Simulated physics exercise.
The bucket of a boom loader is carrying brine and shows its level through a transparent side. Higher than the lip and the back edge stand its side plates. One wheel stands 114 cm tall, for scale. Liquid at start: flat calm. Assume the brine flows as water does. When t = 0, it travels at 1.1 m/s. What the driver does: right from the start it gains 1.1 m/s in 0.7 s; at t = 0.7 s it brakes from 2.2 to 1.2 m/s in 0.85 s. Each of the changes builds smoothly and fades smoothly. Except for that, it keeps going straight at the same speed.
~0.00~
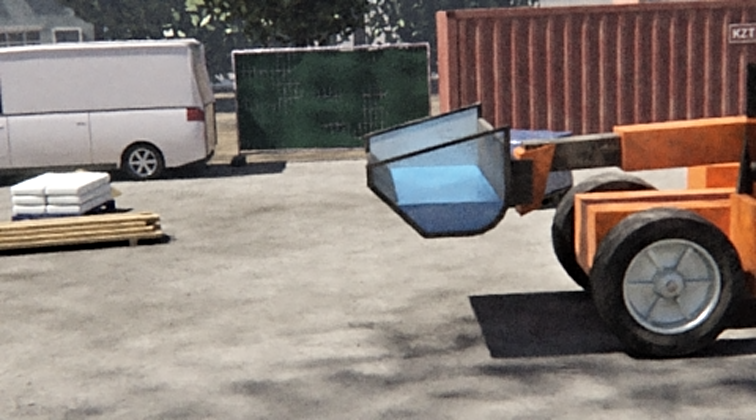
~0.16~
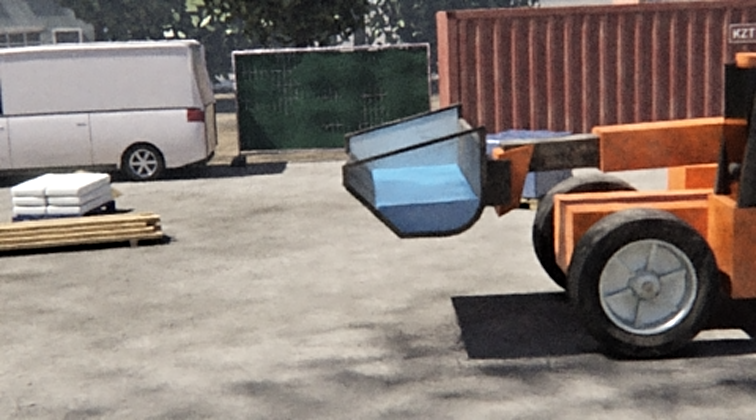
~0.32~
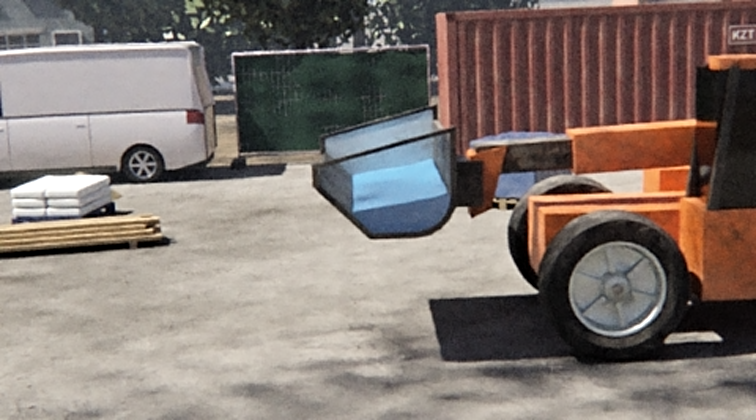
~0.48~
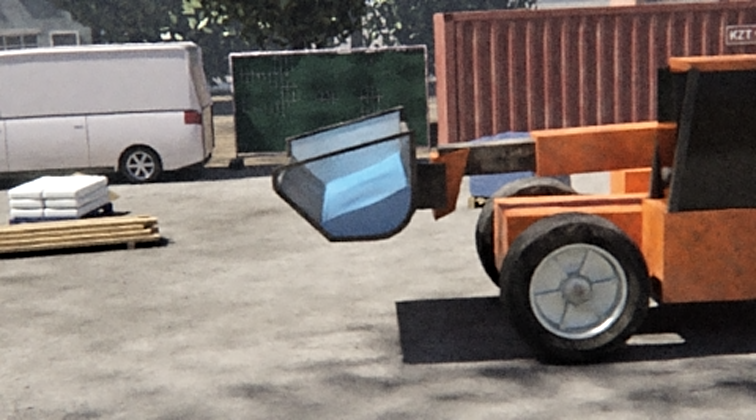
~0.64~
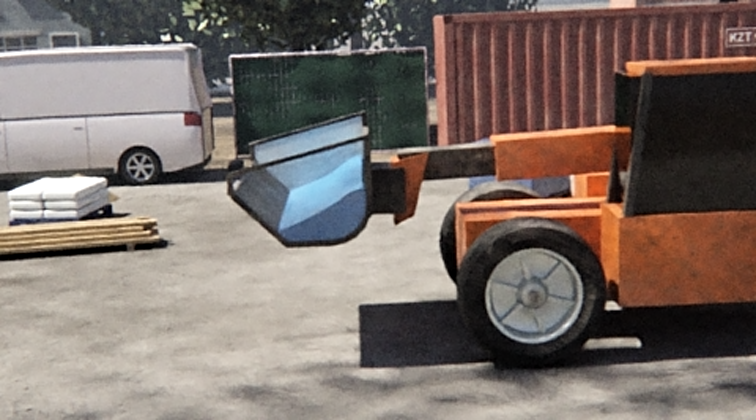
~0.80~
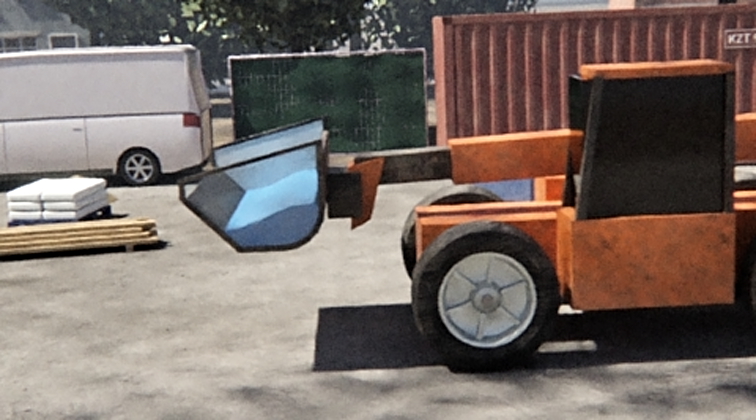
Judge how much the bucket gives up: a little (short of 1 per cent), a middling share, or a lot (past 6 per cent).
It gives up a lot.
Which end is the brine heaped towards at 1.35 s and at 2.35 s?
Earlier it favours the forward side, later the rear side.
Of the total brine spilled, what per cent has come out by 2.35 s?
About 70 %.
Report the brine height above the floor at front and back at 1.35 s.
It reads roughly 24 cm up front and 0 cm at the back.
Then, 1.35 s in, the surface stands 24 cm on the front, 0 cm on the back; the loss stands at 10 per cent, over the front.
Then, 1.85 s in, the surface stands 17 cm on the front, 26 cm on the back; the loss stands at 14 per cent, over the front.
Then, 2.35 s in, the surface stands 12 cm on the front, 24 cm on the back; the loss stands at 14 per cent, over the front.
Then, 4.43 s in, the loss stands at 21 per cent, over the front, 55 of 264 litres.
